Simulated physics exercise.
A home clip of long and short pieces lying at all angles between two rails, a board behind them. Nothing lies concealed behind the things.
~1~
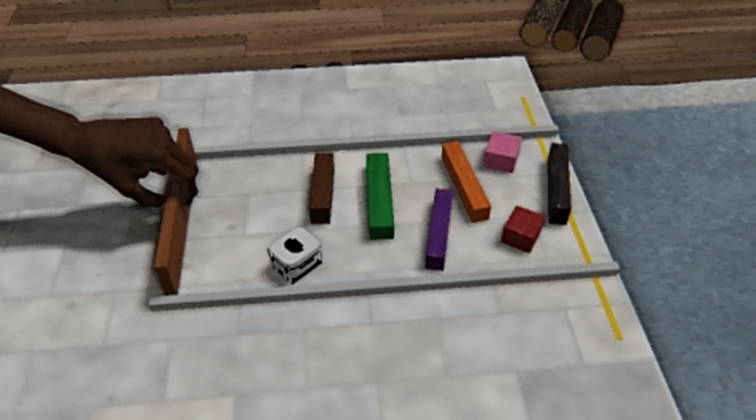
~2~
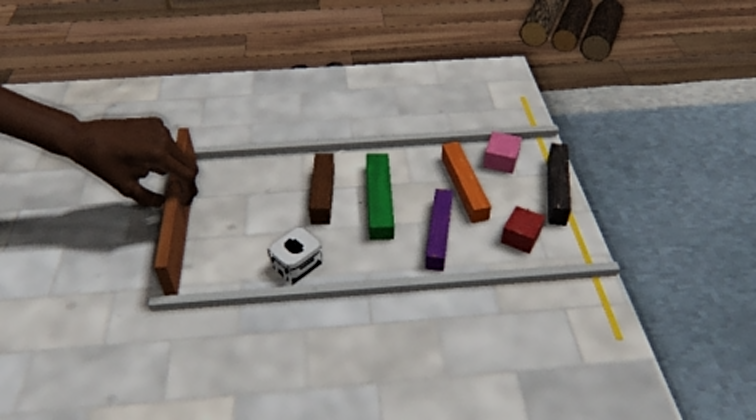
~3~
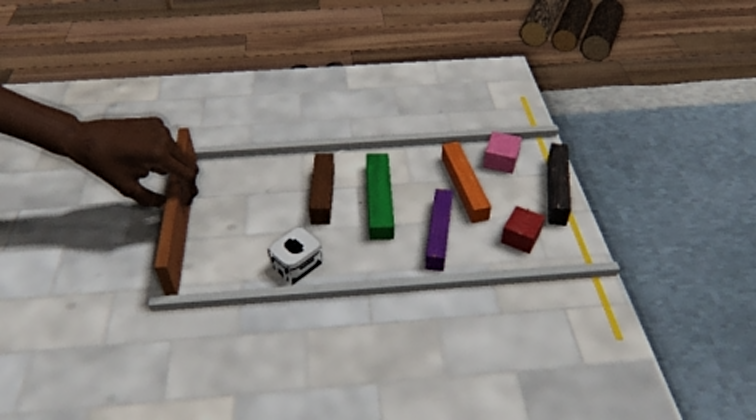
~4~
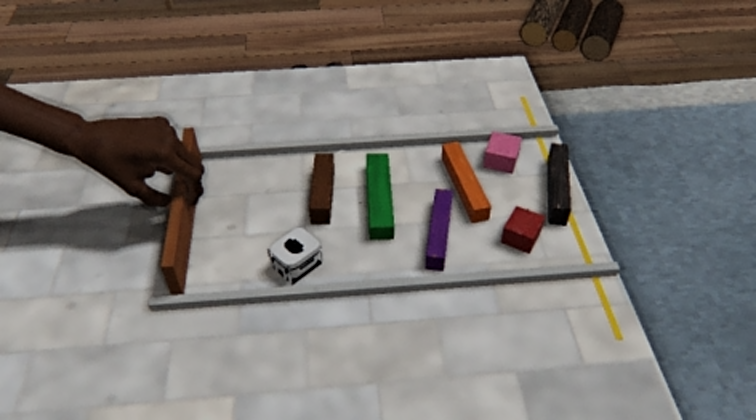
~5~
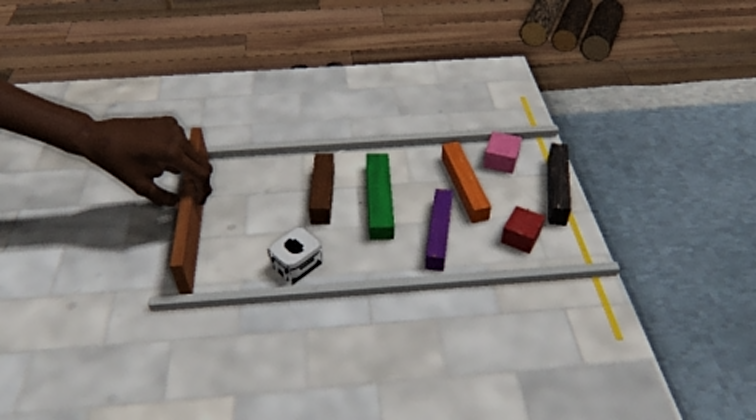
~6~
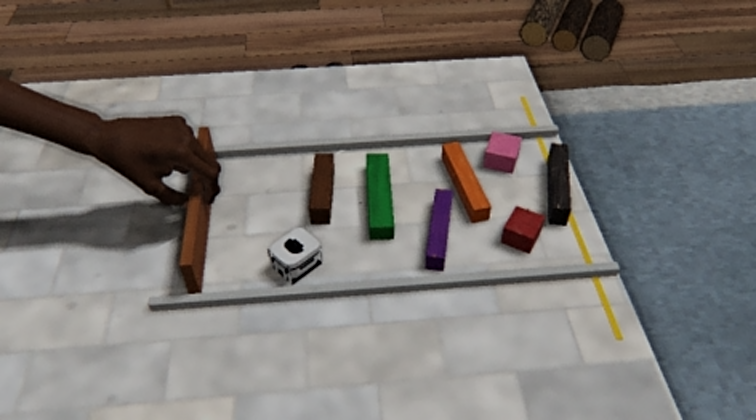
In this clip, a hand holds an upright brown board behind colourful bars and blocks and a white case lying between two rails, then slides it slightly to the right while the scattered pieces stay still.
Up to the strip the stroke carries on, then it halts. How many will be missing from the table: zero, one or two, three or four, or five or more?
The number gone is large: Five or more.
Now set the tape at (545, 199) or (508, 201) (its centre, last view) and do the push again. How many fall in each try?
You'd count 5 the first time and 1 the second.
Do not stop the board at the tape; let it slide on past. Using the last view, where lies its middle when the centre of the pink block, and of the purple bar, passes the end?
(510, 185) and (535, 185), roughly.
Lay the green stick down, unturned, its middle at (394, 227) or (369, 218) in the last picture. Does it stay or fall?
In order, falls away; falls away.
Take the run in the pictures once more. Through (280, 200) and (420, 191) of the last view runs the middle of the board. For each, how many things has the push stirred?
Moved so far: 1, then 5.
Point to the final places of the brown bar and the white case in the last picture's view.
(567, 171) and (599, 232), roughly.
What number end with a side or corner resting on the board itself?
Looks like 2 of them, all told.
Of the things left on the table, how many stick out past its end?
It would come to 1.
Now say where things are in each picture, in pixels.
The first frame shows black bar (559, 182); pink block (503, 152); red block (523, 229); board (178, 207); tape (563, 197).
The second frame shows pink block (503, 153); white case (296, 256).
The third frame shows red block (523, 229); green stick (379, 195).
The fourth frame shows black bar (559, 183); board (184, 207).
The fifth frame shows pink block (503, 153); orange bar (465, 181).
The sixth frame shows black bar (559, 183); pink block (503, 153); red block (523, 229); board (200, 206); tape (563, 197).
Early on, none off yet; black bar at rest near (559, 183); pink block at rest near (503, 153); red block at rest near (523, 229).
Finally, the number that fall off is five or more; lost, green stick, purple bar, orange bar, red block, pink block and black bar.
